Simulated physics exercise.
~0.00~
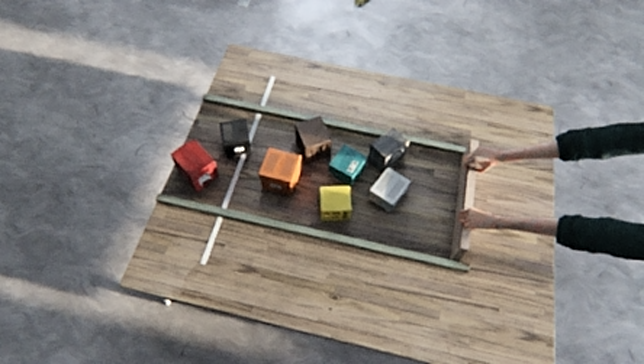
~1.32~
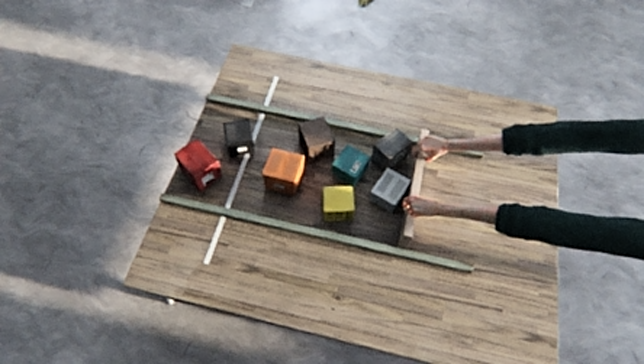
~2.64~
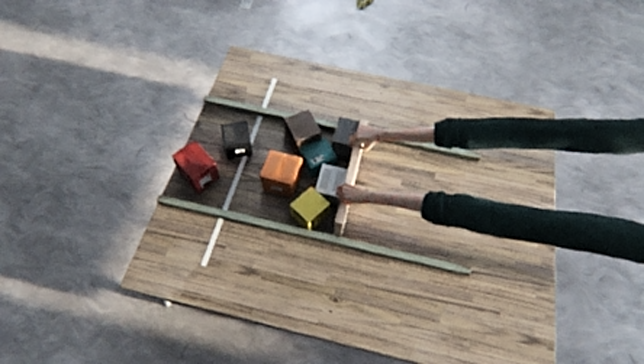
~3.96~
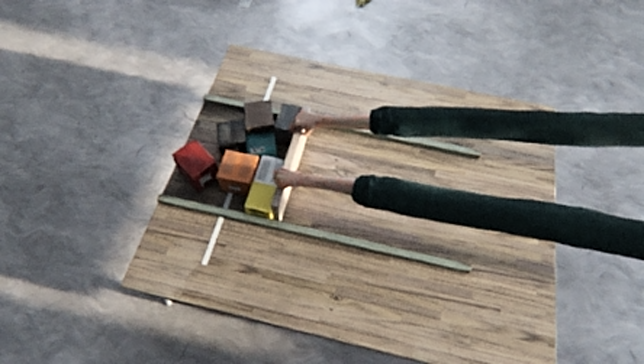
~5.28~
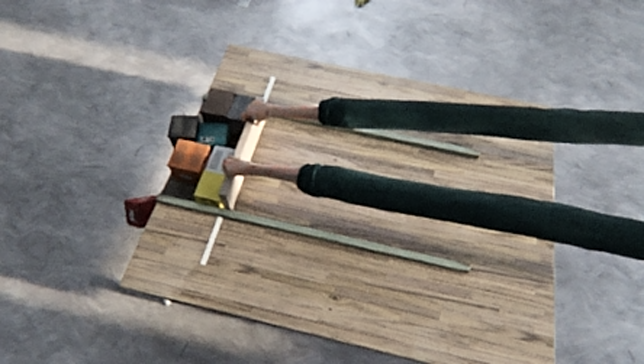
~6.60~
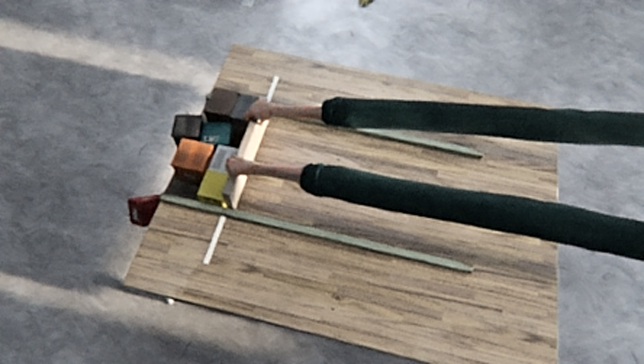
The clip shows two hands steadily pushing a plank leftward between two rails on a wooden deck, gathering a jumble of coloured boxes toward the left edge. The plank stops around the white tape line, with the red box tipped over the edge and the others bunched together.
